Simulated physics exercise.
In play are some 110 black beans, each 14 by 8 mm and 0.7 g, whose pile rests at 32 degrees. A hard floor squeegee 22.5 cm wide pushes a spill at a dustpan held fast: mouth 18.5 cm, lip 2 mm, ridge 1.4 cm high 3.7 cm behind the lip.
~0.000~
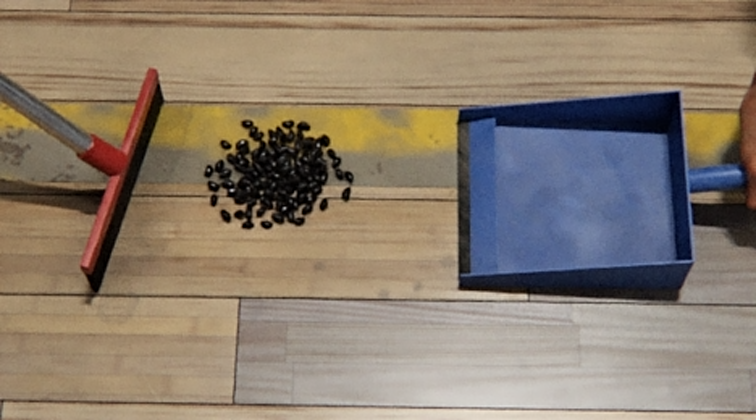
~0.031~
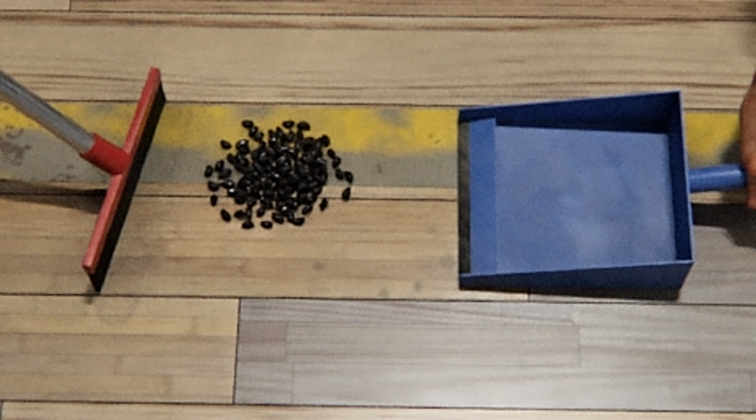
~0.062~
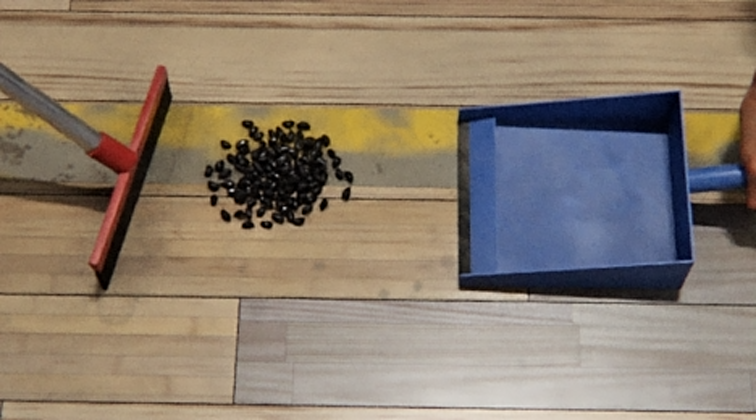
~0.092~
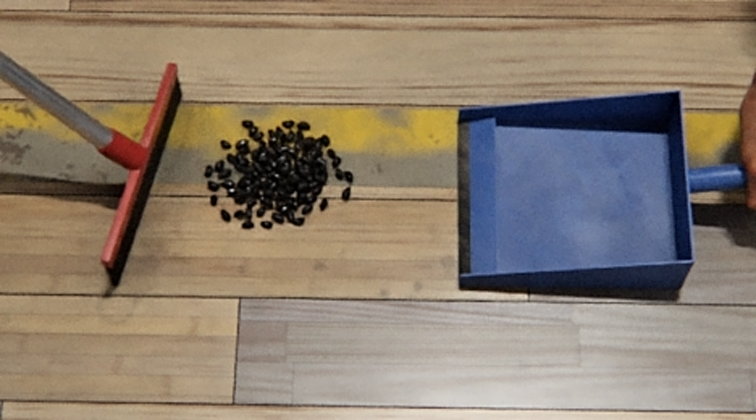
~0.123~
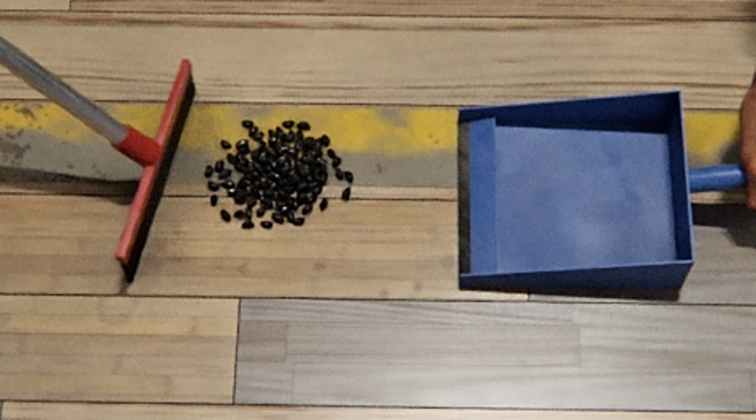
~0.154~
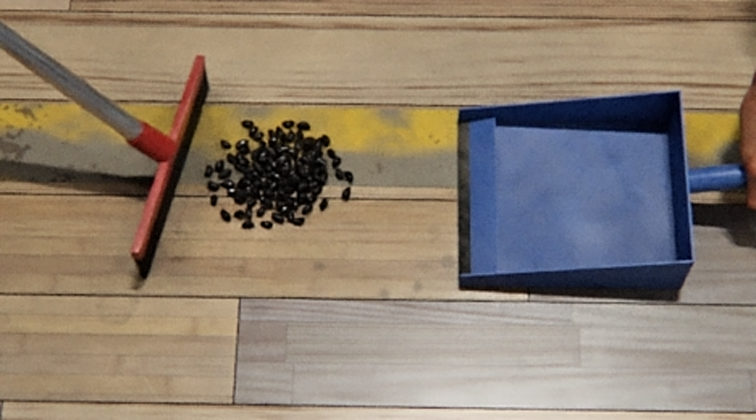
A red-edged squeegee on a grey handle sits at the left of a wooden floor, barely moving at first, then slides steadily right toward a loose pile of black beans. It draws close to the pile's left edge, while the beans and the blue dustpan at right, gripped by a hand, stay still.
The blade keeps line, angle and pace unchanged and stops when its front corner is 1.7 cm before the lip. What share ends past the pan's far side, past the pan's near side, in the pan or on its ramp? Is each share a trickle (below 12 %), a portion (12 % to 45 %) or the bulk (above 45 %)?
Far side: A portion; near side: A trickle; pan: A trickle.
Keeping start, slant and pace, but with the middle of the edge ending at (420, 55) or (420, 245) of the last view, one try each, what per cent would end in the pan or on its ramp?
Roughly 0 % and 25 %.
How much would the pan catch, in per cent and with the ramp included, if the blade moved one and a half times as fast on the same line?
Then near 10 in a hundred.
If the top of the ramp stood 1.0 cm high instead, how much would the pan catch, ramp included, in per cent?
Roughly 0 per cent.
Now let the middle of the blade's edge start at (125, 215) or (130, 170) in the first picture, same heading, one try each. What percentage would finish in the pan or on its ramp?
The two tries give about 5 % and about 0 %.
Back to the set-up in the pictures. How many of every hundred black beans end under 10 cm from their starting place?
5 %.
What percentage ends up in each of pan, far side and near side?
Far side 20; near side 5; pan 0.
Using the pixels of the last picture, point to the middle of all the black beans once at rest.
When it all comes to rest, the middle is near (434, 167).
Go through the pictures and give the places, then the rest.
Blade from (87, 268) to (154, 77), moved 0.0 cm, 0 of the pieces shifted so far; middle of the pieces at (273, 175); pan at (586, 203), in the first picture.
Blade from (89, 267) to (156, 76), moved 0.2 cm, 0 of the pieces shifted so far; middle of the pieces at (273, 175), in the second picture.
Blade from (96, 265) to (162, 75), moved 0.9 cm, 0 of the pieces shifted so far; middle of the pieces at (273, 175), in the third picture.
Blade from (108, 262) to (173, 72), moved 2.0 cm, 0 of the pieces shifted so far; middle of the pieces at (273, 175), in the fourth picture.
Blade from (122, 258) to (187, 68), moved 3.5 cm, 0 of the pieces shifted so far; middle of the pieces at (273, 175), in the fifth picture.
Blade from (137, 254) to (201, 64), moved 5.0 cm, 0 of the pieces shifted so far; middle of the pieces at (273, 175); pan at (586, 203). Its pace works out near 0.48 m/s, heading 18 degrees away from the viewer's side, in the sixth picture.
After 0.42 s, middle of the blade 17 cm from the lip; 0 % over the lip, far side 5 %, near side 0 %.
Then, at 0.60 s, middle of the blade 9 cm from the lip; 0 % over the lip, far side 15 %, near side 0 %.
Then, at 0.90 s, middle of the blade 4 cm from the lip; 5 % over the lip, far side 20 %, near side 5 %.
In the end, at 2.5 s, far side 20 %, near side 5 %, pan 0 %, in front of the lip or behind the blade 75 %.
